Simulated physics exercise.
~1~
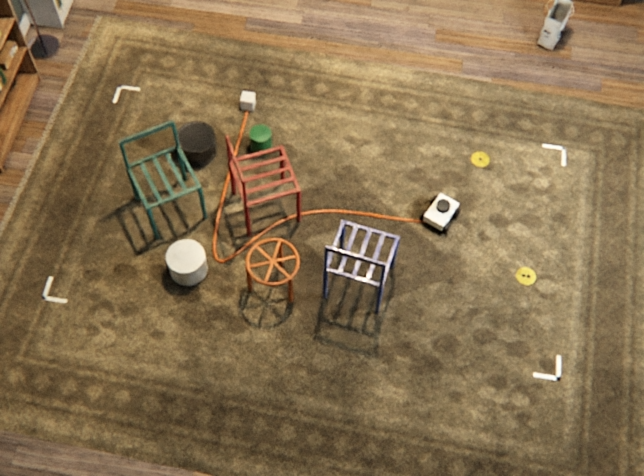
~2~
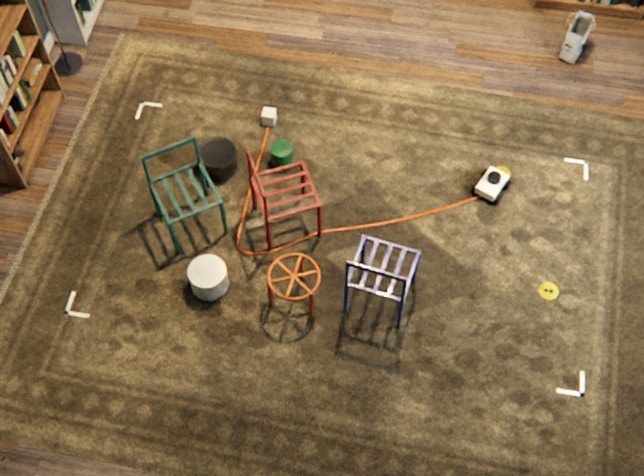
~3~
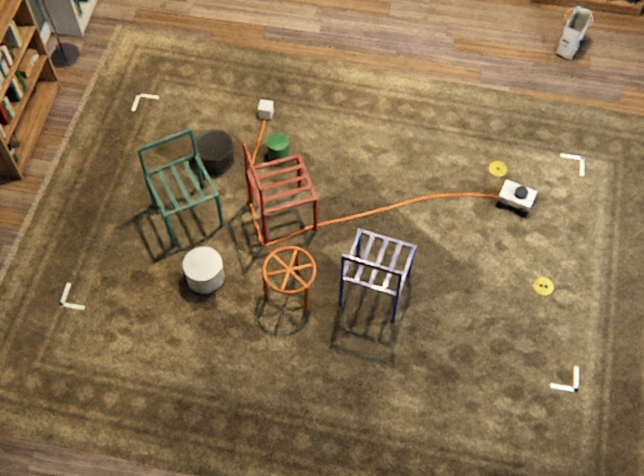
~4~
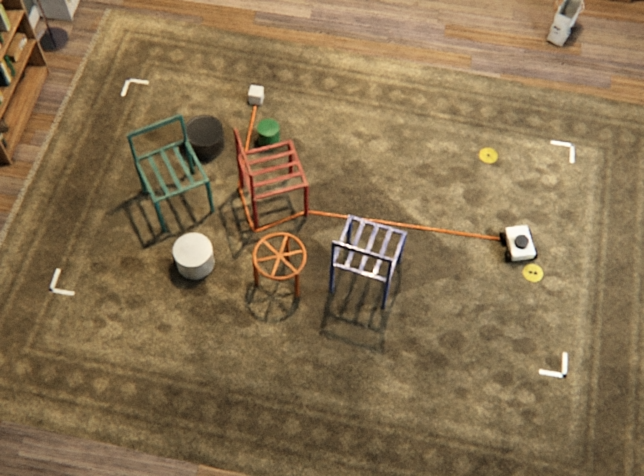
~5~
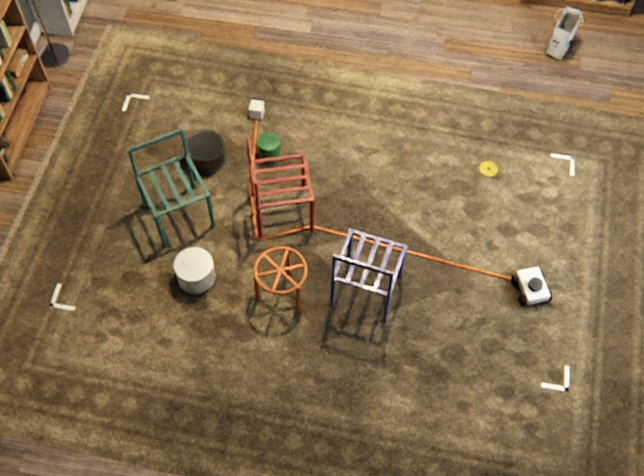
A patterned olive rug on a wooden floor is seen from above, swaying slightly, with white tape corners marking out an area. Teal, red and blue chairs stand with an orange stool, a black bin, and white and green tubs across the left and middle, while two yellow marks lie at right. A small white cart trailing an orange lead from a pale block drives up and right to the upper mark. It passes the mark, then turns down toward the lower one. The lead pulls straight, the red chair shifts slightly, and the cart ends over the lower mark.
